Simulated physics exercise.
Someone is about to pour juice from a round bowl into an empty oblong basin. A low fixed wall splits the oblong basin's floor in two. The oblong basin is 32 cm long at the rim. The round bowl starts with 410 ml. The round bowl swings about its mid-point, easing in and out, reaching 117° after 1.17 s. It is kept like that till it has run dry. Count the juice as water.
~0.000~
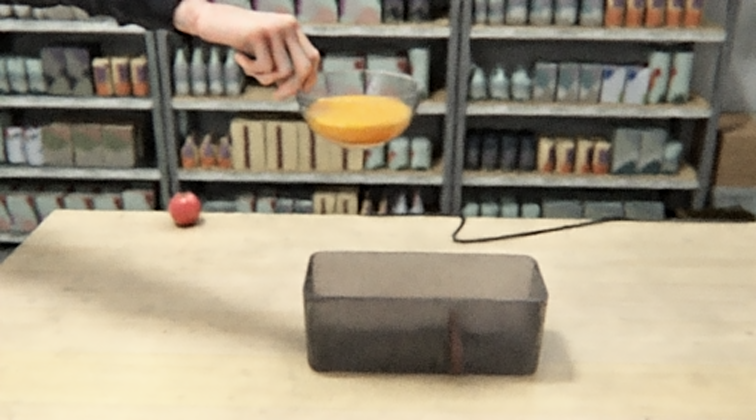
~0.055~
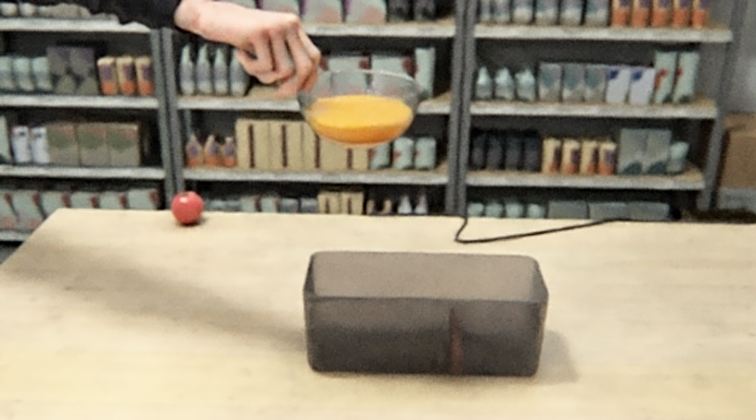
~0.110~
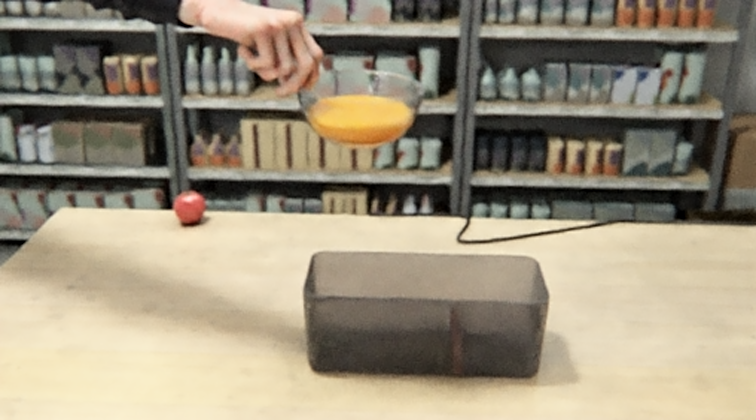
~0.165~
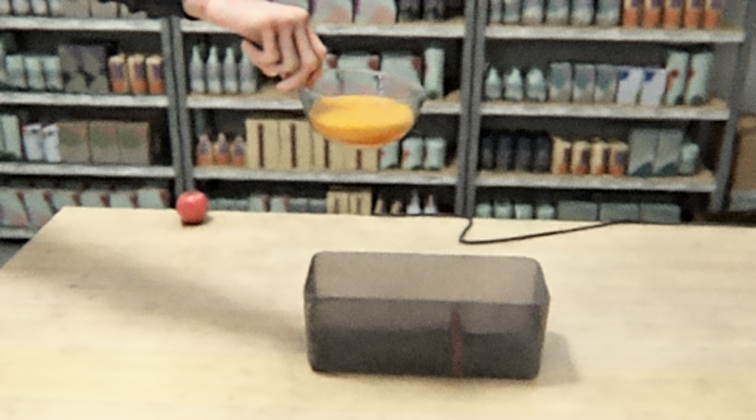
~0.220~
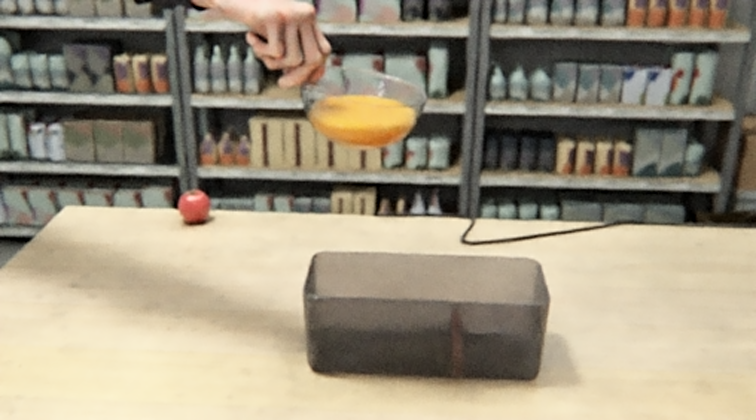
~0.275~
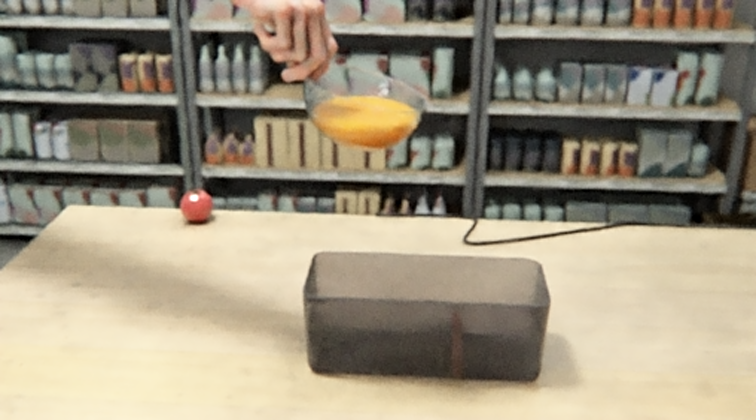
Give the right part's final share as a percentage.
About 51 per cent.
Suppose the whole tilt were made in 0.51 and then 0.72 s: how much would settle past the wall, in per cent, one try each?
In turn about 30 and 40 per cent.
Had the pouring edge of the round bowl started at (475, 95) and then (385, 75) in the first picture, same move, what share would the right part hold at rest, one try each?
In turn about 75 and 10 per cent.
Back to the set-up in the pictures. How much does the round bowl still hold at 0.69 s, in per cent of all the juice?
About 40 per cent.
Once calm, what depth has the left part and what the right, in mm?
Left about 8 mm, right about 16 mm.
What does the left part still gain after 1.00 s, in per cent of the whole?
Some 7 per cent.
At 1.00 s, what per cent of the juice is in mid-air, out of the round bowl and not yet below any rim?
Near 10 in a hundred.
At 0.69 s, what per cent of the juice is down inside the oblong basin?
Near 10 in a hundred.
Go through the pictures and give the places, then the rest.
Tilt 0°; pouring edge (421, 88); surface from (305, 108) to (413, 109); the oblong basin's rim runs from (307, 273) to (542, 278); the wall's top is at (455, 331), in the first picture.
Tilt 1°; pouring edge (422, 88); surface from (305, 107) to (413, 110), in the second picture.
Tilt 3°; pouring edge (423, 91); surface from (306, 106) to (414, 111), in the third picture.
Tilt 6°; pouring edge (425, 95); surface from (308, 106) to (415, 112), in the fourth picture.
Tilt 10°; pouring edge (426, 100); surface from (311, 106) to (417, 112), in the fifth picture.
Tilt 15°; pouring edge (427, 106); surface from (312, 107) to (419, 113), in the sixth picture.
After 0.69 s the tilt is 75° and 40 per cent is still to pour, 4 is left of the wall and 6 right of it.
After 1.00 s the tilt is 111° and 0 per cent is still to pour, 40 is left of the wall and 50 right of it.
After 1.32 s the tilt is 117° and 0 per cent is still to pour, 47 is left of the wall and 51 right of it.
After 1.67 s the tilt is 117° and 0 per cent is still to pour, 47 is left of the wall and 51 right of it.
In the end 47 per cent lies left of the wall, 51 right of it and 2 outside.
